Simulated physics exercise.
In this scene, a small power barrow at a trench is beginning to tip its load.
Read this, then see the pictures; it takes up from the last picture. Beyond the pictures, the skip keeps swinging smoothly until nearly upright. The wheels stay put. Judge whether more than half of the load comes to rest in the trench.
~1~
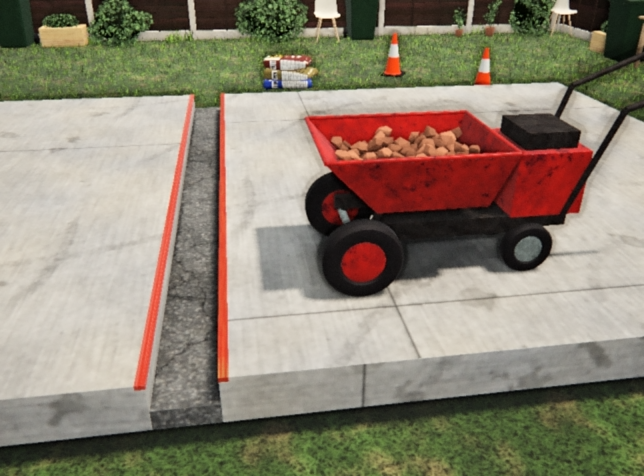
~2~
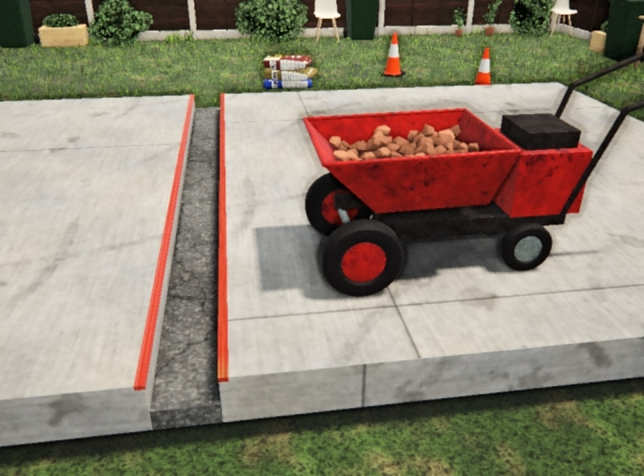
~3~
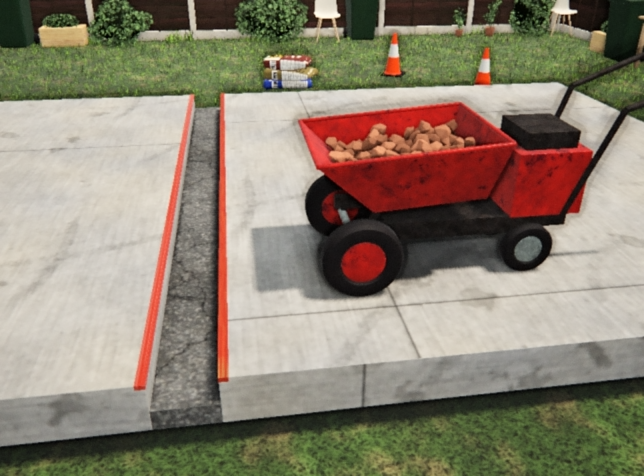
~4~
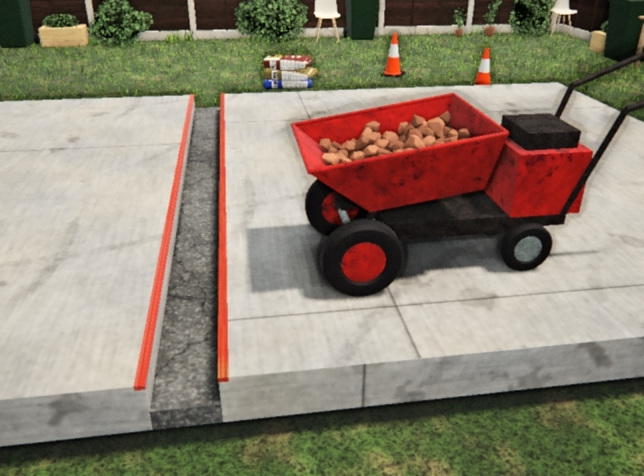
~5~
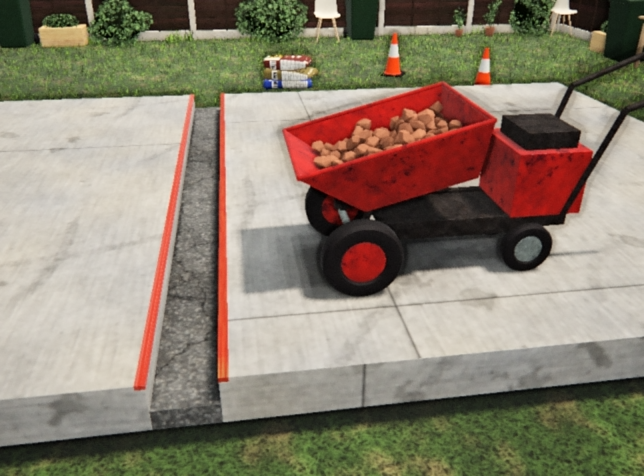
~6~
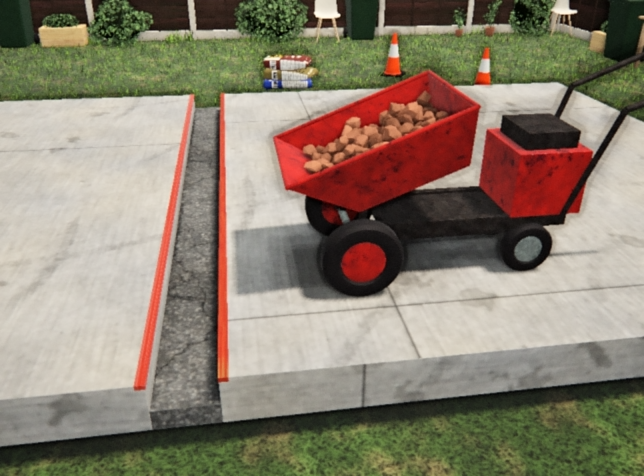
It does.
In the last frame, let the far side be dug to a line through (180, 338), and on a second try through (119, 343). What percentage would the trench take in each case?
About 40 and 70 per cent.
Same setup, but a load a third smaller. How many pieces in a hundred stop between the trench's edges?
Share: Approx. 70 per cent.
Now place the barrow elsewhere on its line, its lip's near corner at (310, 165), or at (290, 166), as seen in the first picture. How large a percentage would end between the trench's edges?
Close to 80 in a hundred, and close to 80 in a hundred.
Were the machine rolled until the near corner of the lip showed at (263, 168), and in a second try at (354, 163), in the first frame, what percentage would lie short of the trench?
0 and 30 in a hundred, in that order.
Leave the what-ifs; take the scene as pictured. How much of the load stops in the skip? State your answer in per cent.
It works out to some 10 percent.
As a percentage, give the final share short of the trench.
20 percent.
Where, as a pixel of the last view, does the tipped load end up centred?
I'd put the middle somewhere around (199, 278).
Soon, skip tipped steeply; all in the skip.
A while on, skip tipped right over; about two thirds in the skip; about a quarter short of the trench; about a quarter in or heaped over the trench; a stray few falling.
Towards the end, skip tipped right over; a small part in the skip; about a quarter short of the trench; about two thirds in or heaped over the trench; a stray few beyond it.
Finally, skip tipped right over; a small part in the skip; about a quarter short of the trench; about two thirds in or heaped over the trench; a stray few beyond it.
